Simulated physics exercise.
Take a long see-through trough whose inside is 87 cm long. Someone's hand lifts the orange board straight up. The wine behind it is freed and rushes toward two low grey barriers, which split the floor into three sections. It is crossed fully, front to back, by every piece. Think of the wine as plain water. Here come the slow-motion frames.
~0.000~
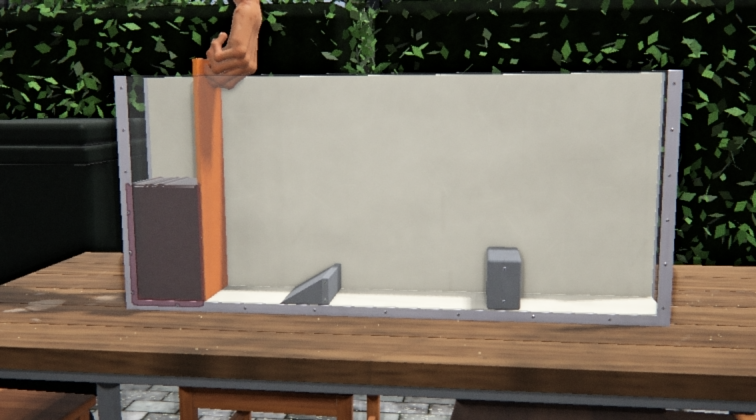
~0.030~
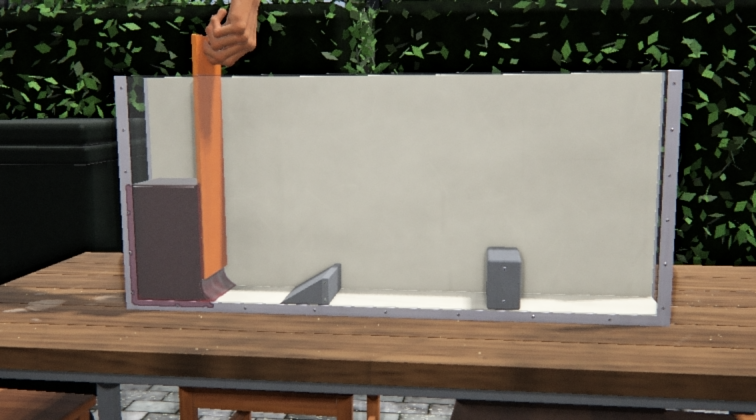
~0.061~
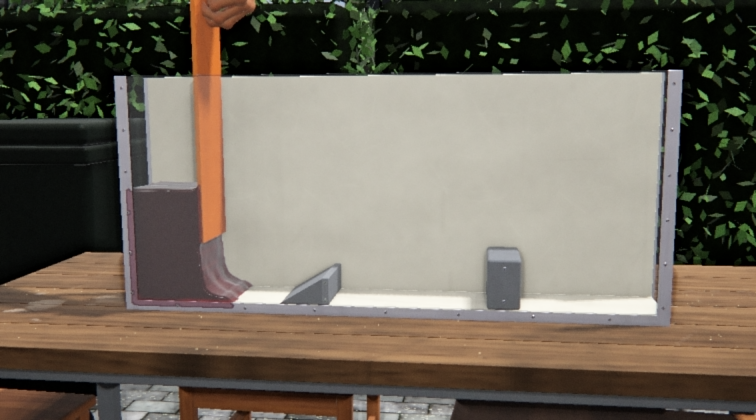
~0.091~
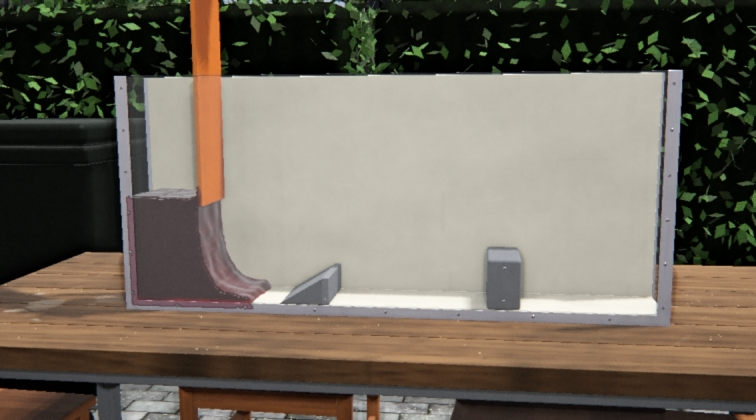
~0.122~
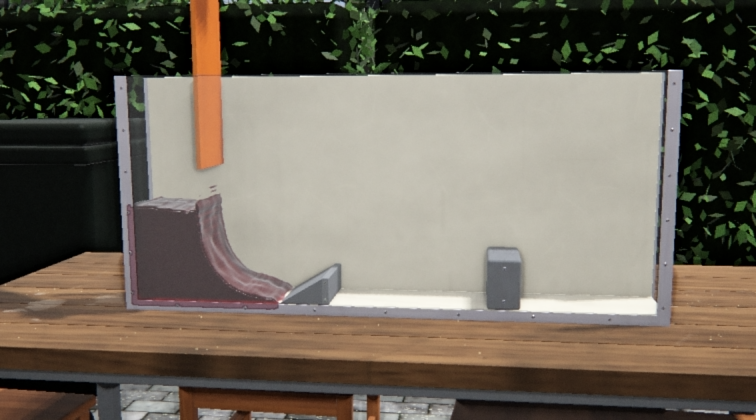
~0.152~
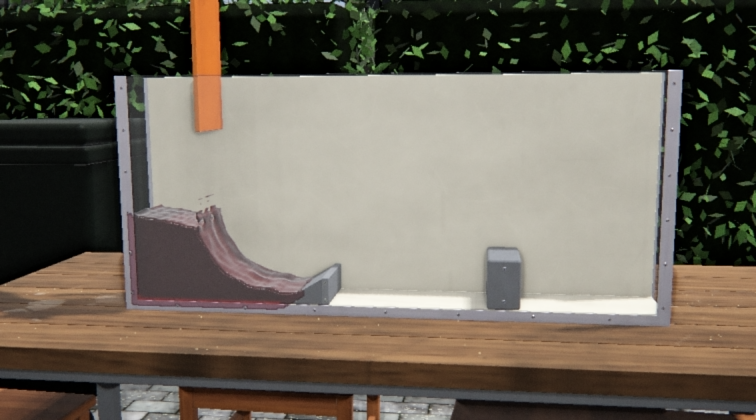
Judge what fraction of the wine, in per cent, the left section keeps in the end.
Close to 46 per cent of it.
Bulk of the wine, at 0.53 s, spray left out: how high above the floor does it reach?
Roughly 7.5 centimetres.
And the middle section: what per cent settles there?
Around 46 percent.
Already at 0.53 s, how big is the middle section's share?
Roughly 40 in a hundred.
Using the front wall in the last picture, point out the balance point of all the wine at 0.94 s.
Around (344, 294).
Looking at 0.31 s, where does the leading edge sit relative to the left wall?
About 48 cm.
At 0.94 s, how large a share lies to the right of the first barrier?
I'd put it at some 56 in a hundred.
After 0.31 s 21 per cent is beyond the first barrier and 0 beyond the second.
After 0.53 s 48 per cent is beyond the first barrier and 7 beyond the second.
After 0.94 s 56 per cent is beyond the first barrier and 8 beyond the second.
In the end the left section holds 46, the middle 47 and the right 8 per cent.
